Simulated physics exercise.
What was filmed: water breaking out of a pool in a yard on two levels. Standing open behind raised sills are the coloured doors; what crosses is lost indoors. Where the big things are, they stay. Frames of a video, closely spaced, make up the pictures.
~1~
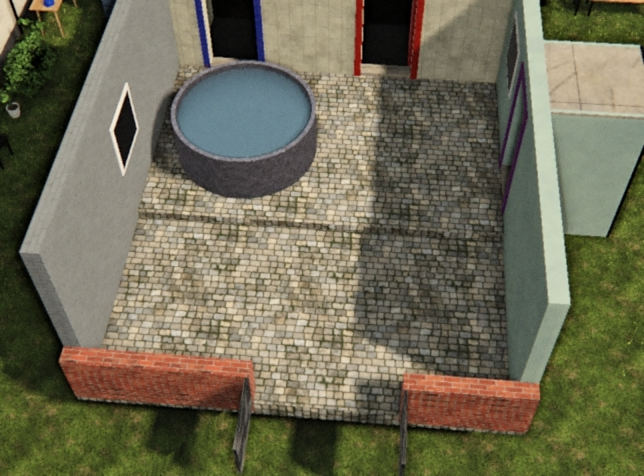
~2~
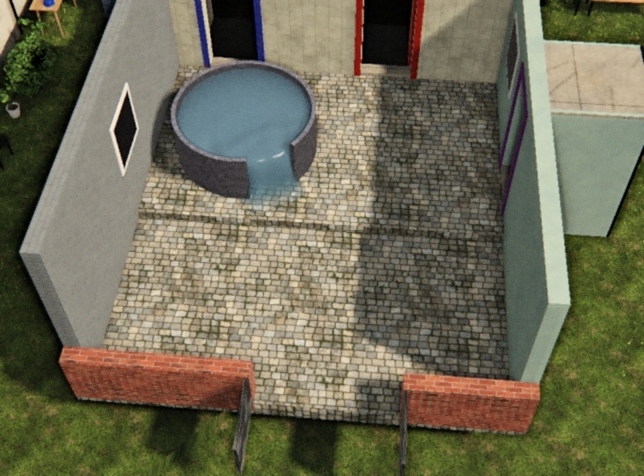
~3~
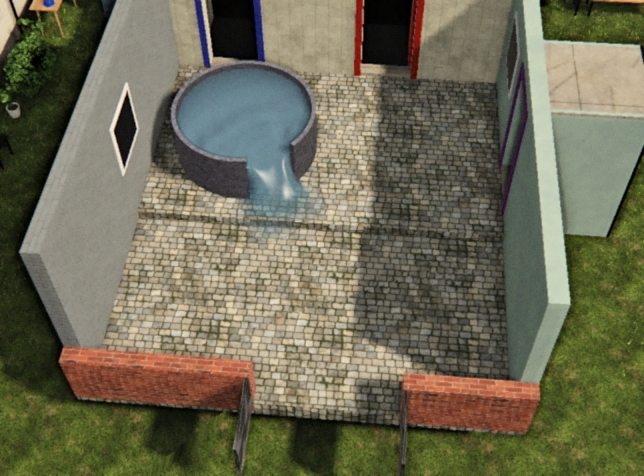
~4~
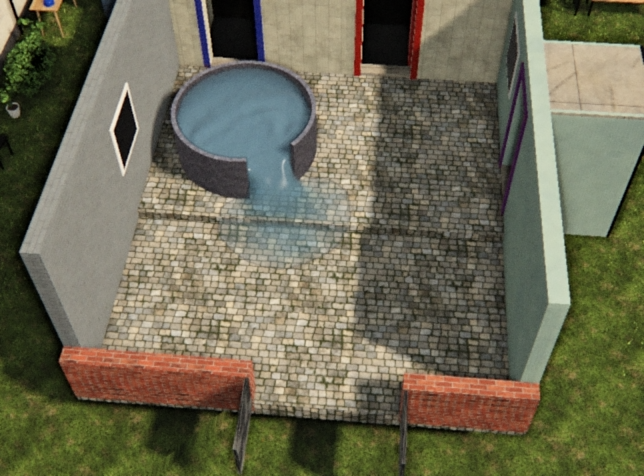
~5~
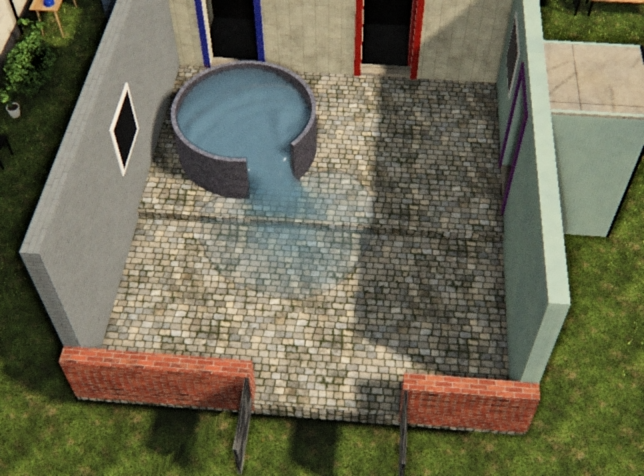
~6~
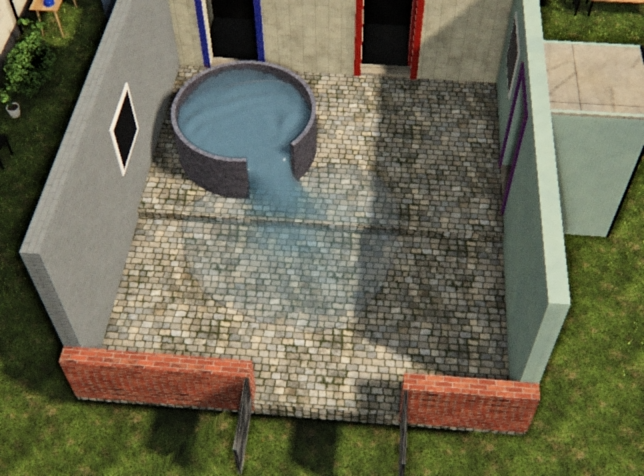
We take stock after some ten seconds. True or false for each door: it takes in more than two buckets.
For the purple door, false; for the red door, false; for the blue door, false.
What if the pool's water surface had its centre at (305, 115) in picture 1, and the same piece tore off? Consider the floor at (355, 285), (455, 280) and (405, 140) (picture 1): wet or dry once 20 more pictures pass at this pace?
Soaked, soaked, bone-dry.
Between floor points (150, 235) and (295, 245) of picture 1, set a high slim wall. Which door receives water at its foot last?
That is the one in red.
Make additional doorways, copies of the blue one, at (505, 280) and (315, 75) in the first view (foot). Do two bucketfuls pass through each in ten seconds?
Lab note, doors in listed order: Over the limit, under the limit.
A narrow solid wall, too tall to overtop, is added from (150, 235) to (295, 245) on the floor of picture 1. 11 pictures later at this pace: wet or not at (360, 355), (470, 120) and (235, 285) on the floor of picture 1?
Submerged, untouched, untouched.
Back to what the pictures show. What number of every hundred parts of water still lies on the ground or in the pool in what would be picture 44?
Estimate: 72 per cent.
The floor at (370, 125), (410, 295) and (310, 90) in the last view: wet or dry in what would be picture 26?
Taking them as listed, they are spared, waterlogged and spared.
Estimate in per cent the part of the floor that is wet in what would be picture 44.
It comes to roughly 60 in a hundred.
A moment on, water covers 45 % of the floor; the purple door not reached, the red door not reached, the blue door not reached.
Next, water covers 55 % of the floor; the purple door wet at the sill, nothing in, the red door not reached, the blue door not reached.
Then, water covers 55 % of the floor; the purple door wet at the sill, nothing in, the red door not reached, the blue door not reached.
Later, water covers 60 % of the floor; the purple door wet at the sill, nothing in, the red door not reached, the blue door not reached.
In the end, water covers 60 % of the floor; the purple door wet at the sill, nothing in, the red door not reached, the blue door not reached.
